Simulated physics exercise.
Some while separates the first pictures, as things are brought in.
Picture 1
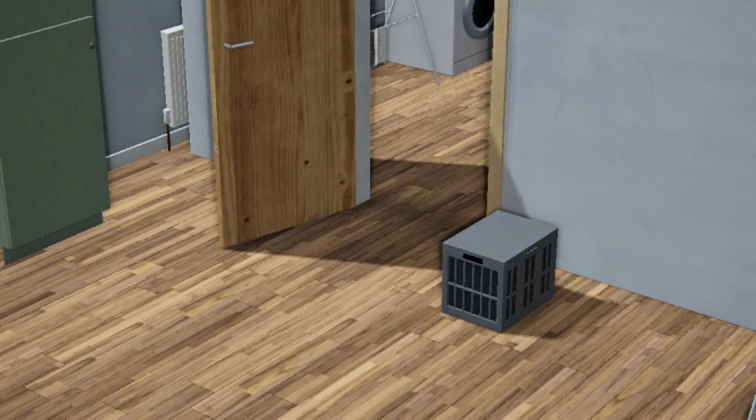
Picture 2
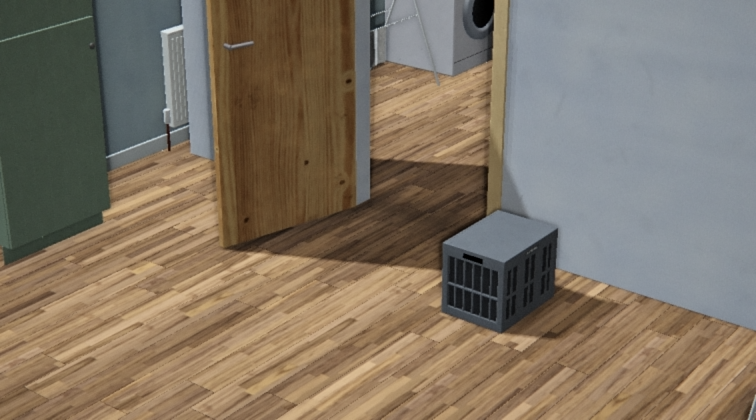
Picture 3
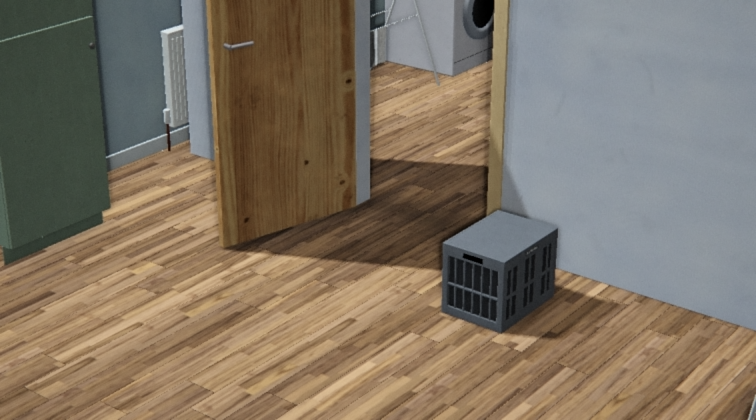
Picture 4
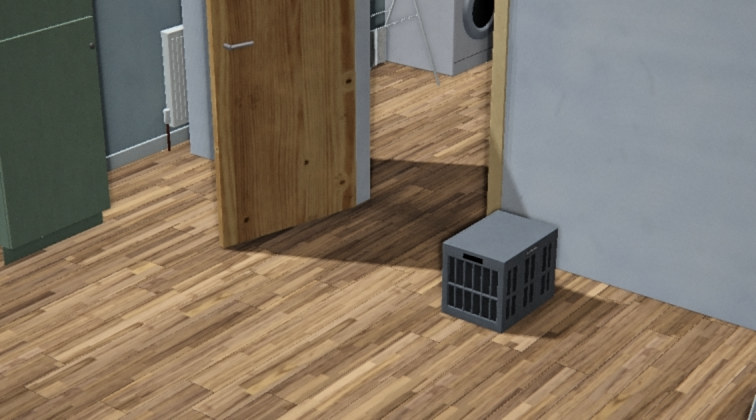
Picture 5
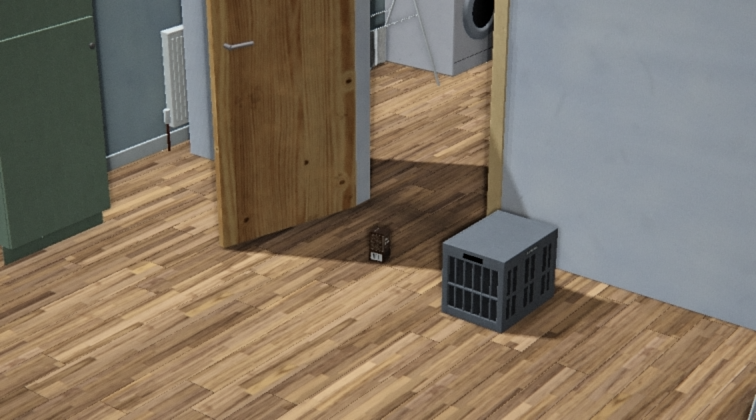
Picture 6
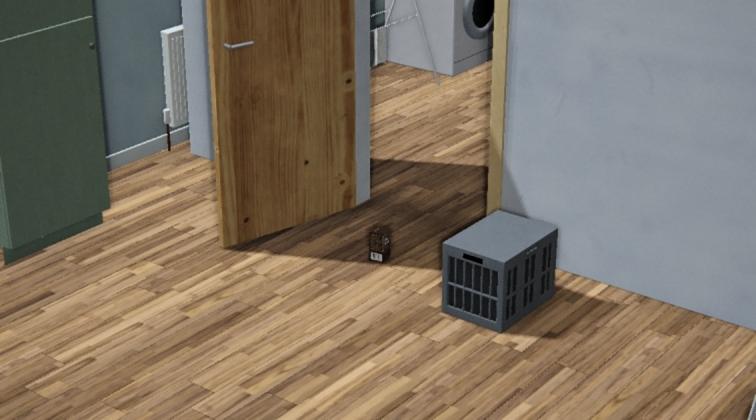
The clip shows a wooden door standing wide open and still beside a slatted grey chest on a wood floor. A small brown carton then appears on the floor near the doorway, and nothing else visibly moves.
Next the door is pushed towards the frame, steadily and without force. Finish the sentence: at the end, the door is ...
... fully closed.
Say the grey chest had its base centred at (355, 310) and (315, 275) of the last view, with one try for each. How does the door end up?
First it finishes its swing, then it cannot finish its swing.
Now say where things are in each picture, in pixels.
In the first frame, door wide open and still; grey chest (500, 270).
In the second frame, door wide open and still; grey chest (500, 270).
In the third frame, door wide open and still; grey chest (500, 270).
In the fourth frame, door wide open and still; grey chest (500, 270).
In the fifth frame, door wide open and still; grey chest (500, 270).
In the sixth frame, door wide open and still; brown carton (380, 245); grey chest (500, 270).
Then, 1.20 s on from there, open by 62°.
Then, 1.90 s on from there, open by 30°; brown carton shifted well along near (415, 240).
Then, 2.40 s on from there, open by 8°; brown carton shifted well along near (455, 228).
In the end, open by 0°; moved from the start, brown carton; grey chest unmoved. At the end, from the last picture's camera, brown carton near (470, 220).
